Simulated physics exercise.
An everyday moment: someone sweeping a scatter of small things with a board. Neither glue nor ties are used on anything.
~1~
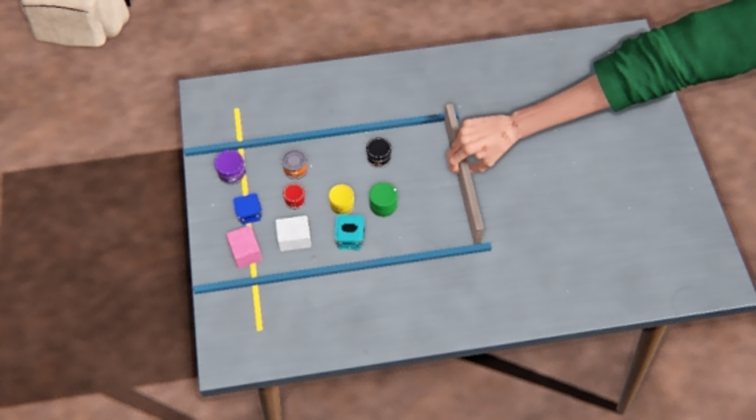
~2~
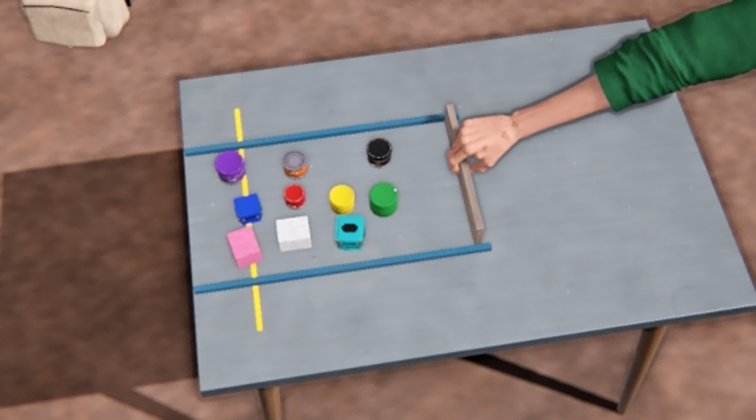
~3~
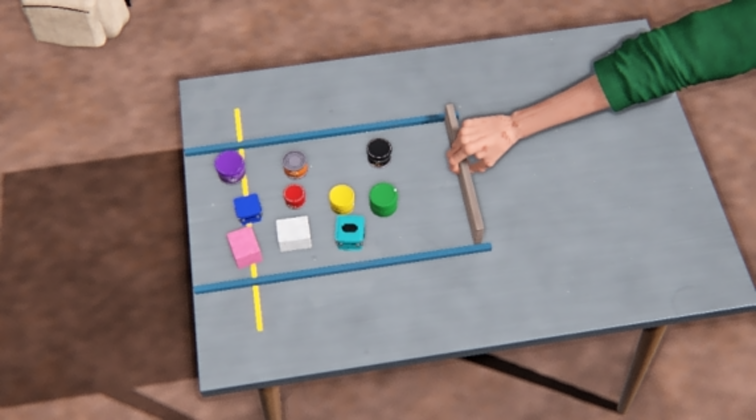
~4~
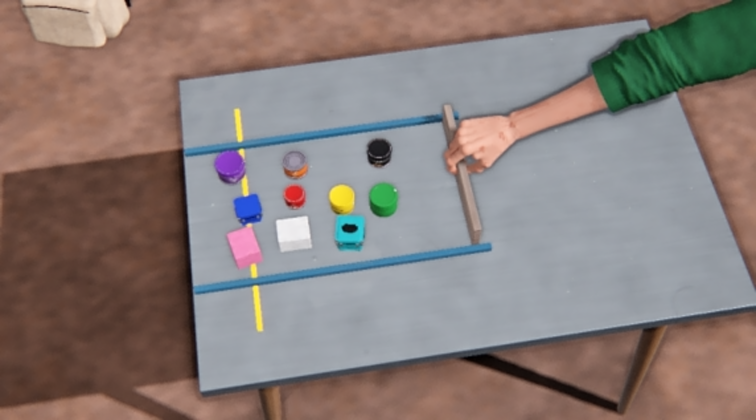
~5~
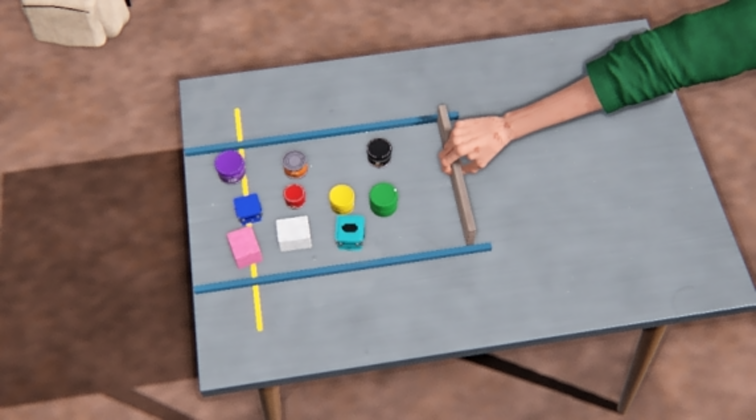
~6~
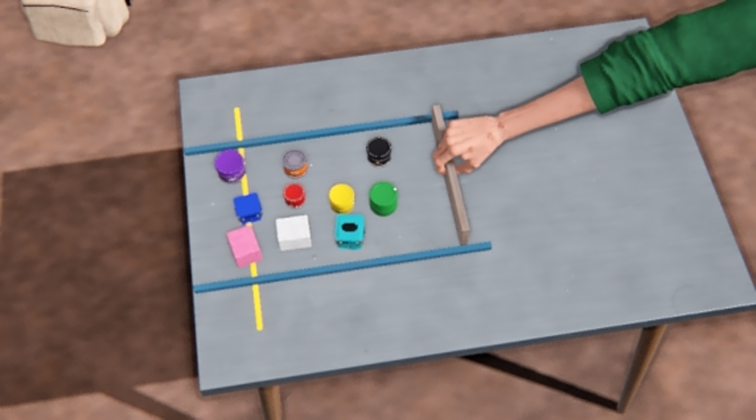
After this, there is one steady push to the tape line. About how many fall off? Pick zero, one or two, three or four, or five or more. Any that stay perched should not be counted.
One or two fall off.
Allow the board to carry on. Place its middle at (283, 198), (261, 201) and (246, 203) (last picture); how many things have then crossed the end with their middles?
In order of the places given, that's 0, 0 and 2.
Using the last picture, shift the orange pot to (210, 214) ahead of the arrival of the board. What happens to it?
From that start, the object then is safe.
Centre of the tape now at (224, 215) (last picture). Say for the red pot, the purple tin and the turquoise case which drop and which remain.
The red pot is still there; as for the purple tin, it is no longer there; and the turquoise case is still there.
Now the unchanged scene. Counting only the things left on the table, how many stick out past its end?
That'd be 0.
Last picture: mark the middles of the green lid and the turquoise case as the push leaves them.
They end up close to (234, 223) and (238, 251).
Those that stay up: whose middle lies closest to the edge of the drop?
The white block.
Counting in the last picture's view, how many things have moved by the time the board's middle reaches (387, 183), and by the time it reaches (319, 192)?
2 and 7.
Soon after, none off yet; purple tin at rest near (231, 167); pink block at rest near (244, 247); blue case at rest near (248, 209).
By the end, the number that fall off is one or two; fallen, pink block and purple tin.
